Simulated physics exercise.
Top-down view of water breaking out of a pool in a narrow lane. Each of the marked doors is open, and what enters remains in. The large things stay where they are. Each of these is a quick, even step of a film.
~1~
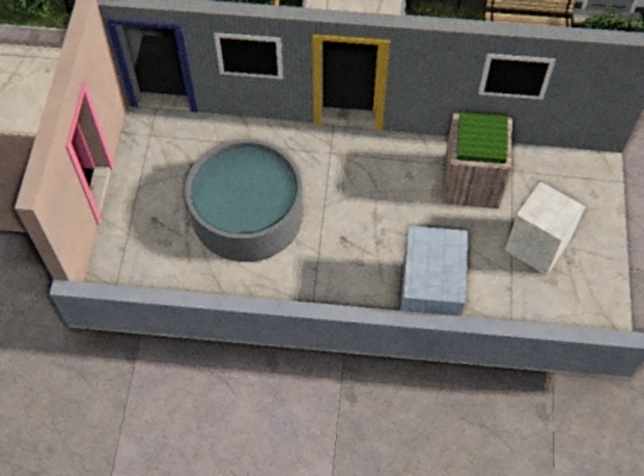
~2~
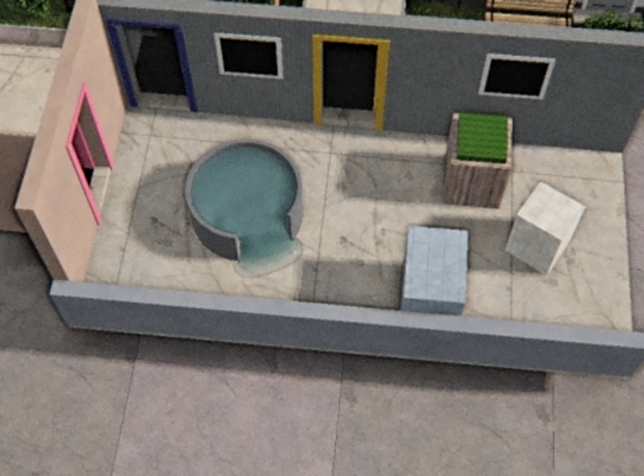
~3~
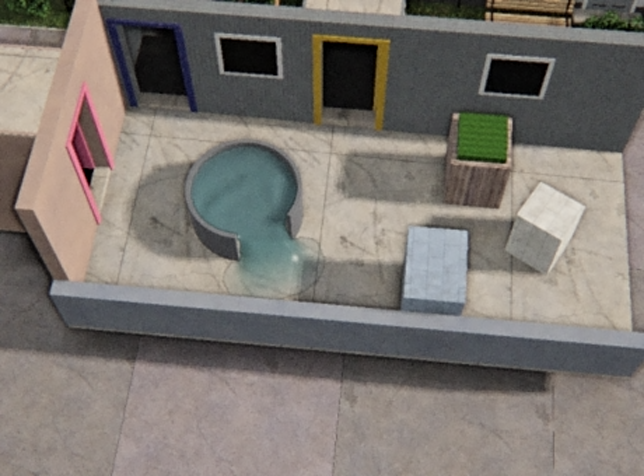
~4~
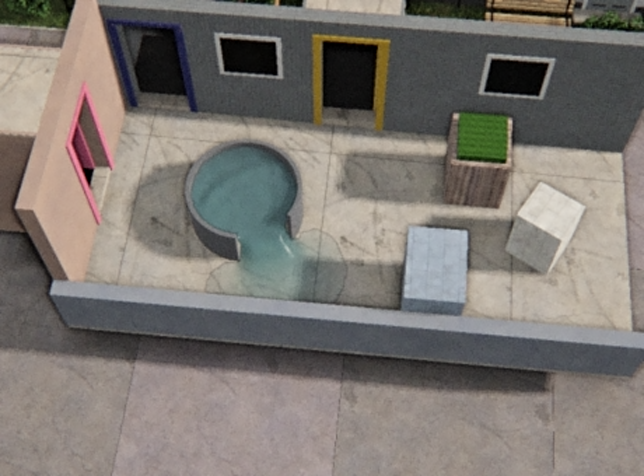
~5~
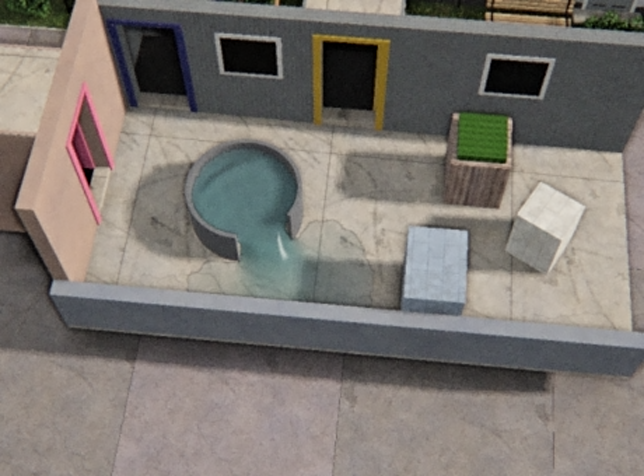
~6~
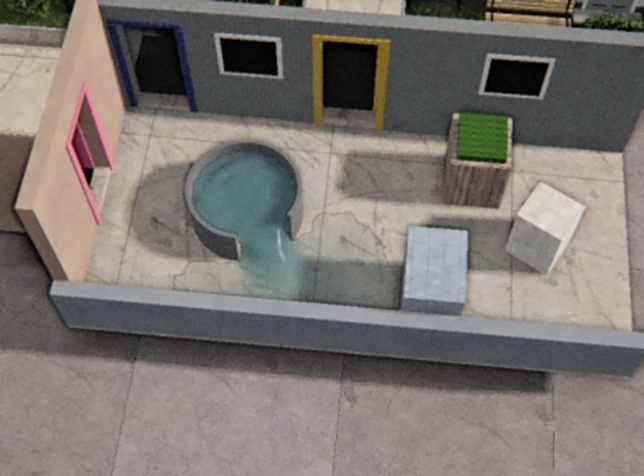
A round pool opens at its front edge and water spreads across the pale floor.
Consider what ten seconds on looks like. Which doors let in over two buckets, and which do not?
As I see it, the yellow door counts as not over, the pink door counts as not over, the blue door counts as not over.
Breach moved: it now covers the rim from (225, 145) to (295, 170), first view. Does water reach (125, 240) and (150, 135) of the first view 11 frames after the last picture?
Untouched, then soaked.
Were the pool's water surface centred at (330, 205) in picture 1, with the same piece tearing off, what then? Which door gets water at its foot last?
Last comes the blue-painted one.
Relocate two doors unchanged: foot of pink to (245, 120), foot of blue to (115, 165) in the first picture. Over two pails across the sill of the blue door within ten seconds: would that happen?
Checking it alone, the blue door falls short.
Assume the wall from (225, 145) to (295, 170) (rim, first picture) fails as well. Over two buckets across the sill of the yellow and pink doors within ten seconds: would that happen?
The yellow door overflows the limit, the pink door stays within the limit.
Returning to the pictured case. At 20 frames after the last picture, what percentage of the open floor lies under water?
About 60 per cent.
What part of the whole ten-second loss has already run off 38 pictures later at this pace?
Around 35 per cent.
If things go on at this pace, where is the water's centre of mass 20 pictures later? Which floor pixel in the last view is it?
Close to (306, 233).
A moment on, water covers 20 % of the floor; the yellow door not reached, the pink door not reached, the blue door not reached.
Next, water covers 40 % of the floor; the yellow door not reached, the pink door not reached, the blue door not reached.
Then, water covers 60 % of the floor; the yellow door wet at the sill, nothing in, the pink door wet at the sill, nothing in, the blue door not reached.
Later, water covers 75 % of the floor; the yellow door wet at the sill, nothing in, the pink door wet at the sill, nothing in, the blue door wet at the sill, nothing in.
In the end, water covers 85 % of the floor; the yellow door wet at the sill, nothing in, the pink door wet at the sill, nothing in, the blue door wet at the sill, nothing in.
